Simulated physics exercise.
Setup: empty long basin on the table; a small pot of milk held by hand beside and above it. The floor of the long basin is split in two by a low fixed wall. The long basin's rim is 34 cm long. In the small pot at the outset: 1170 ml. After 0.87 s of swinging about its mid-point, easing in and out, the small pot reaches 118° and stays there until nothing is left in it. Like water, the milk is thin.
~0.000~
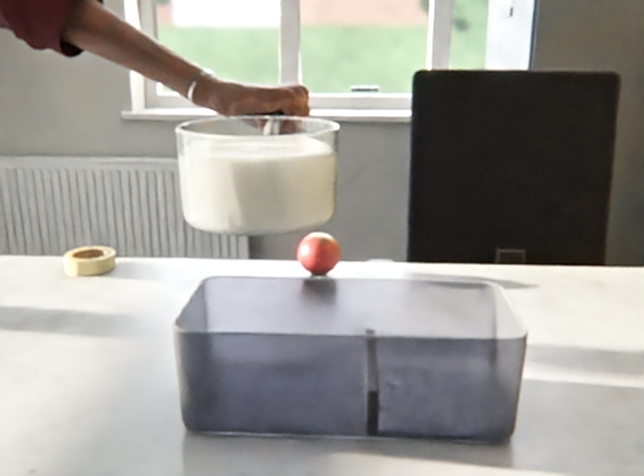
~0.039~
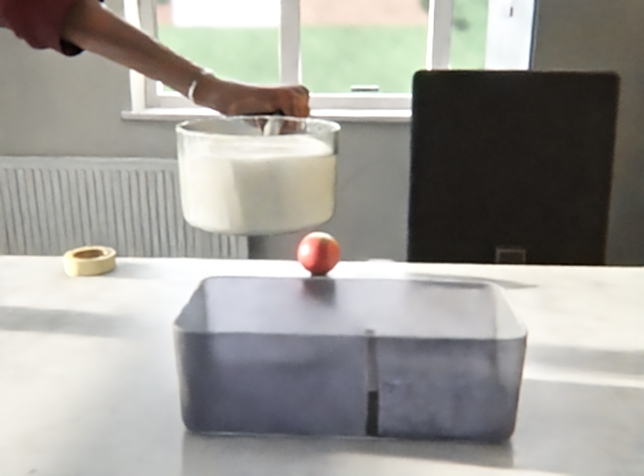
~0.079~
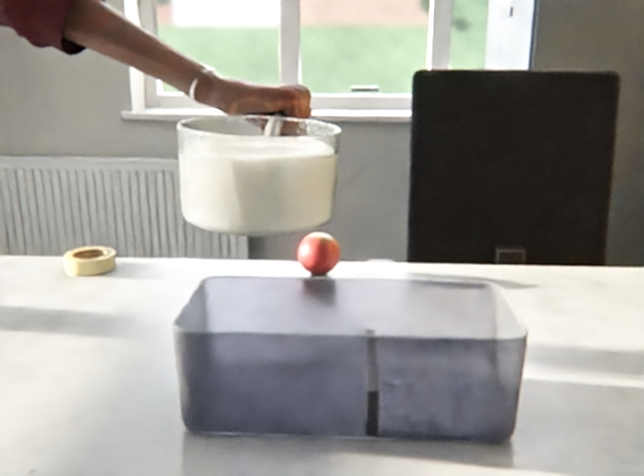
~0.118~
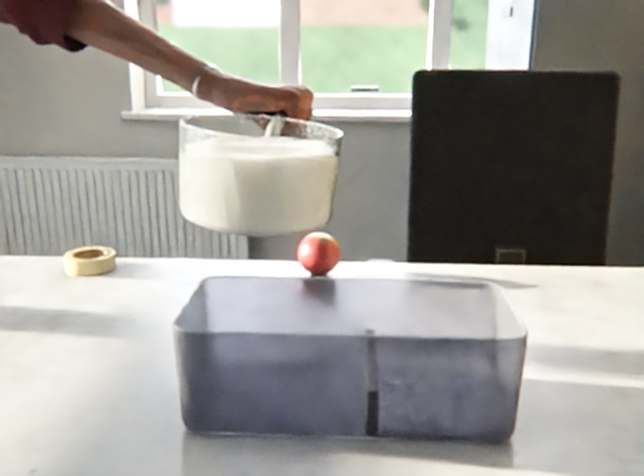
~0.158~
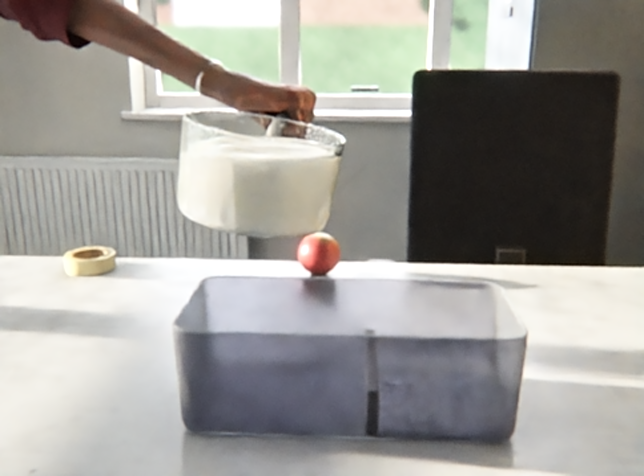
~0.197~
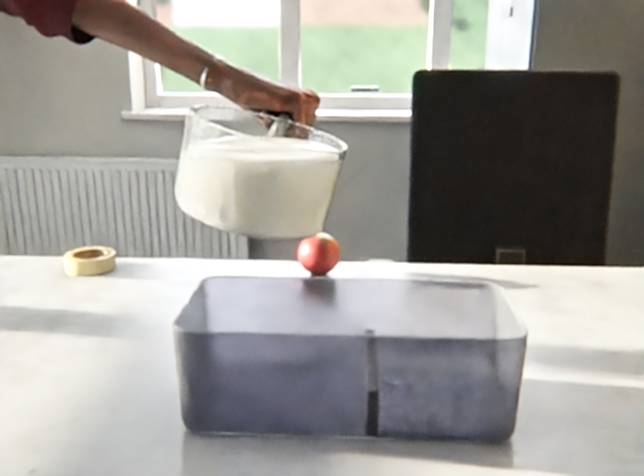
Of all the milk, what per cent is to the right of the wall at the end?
I would say 55 percent.
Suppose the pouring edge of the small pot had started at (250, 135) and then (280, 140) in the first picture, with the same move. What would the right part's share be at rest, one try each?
It comes to 15 per cent, and then 15 per cent.
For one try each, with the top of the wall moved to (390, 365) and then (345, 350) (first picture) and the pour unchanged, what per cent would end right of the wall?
It comes to 35 per cent, and then 75 per cent.
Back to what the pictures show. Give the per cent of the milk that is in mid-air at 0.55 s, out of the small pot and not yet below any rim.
Share: Roughly 36 per cent.
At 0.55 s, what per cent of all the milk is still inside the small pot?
Roughly 52 per cent.
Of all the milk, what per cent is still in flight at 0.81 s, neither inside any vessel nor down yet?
Roughly 10 %.
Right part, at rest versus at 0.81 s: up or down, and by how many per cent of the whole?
Change: Decrease, about 4.
By 0.55 s the tilt is 83° and 53 per cent is still to pour, 0 is left of the wall and 12 right of it.
By 0.81 s the tilt is 116° and 6 per cent is still to pour, 24 is left of the wall and 59 right of it.
By 1.08 s the tilt is 118° and 0 per cent is still to pour, 41 is left of the wall and 57 right of it.
By 1.37 s the tilt is 118° and 0 per cent is still to pour, 43 is left of the wall and 56 right of it.
At rest 43 per cent lies left of the wall, 55 right of it and 2 outside.
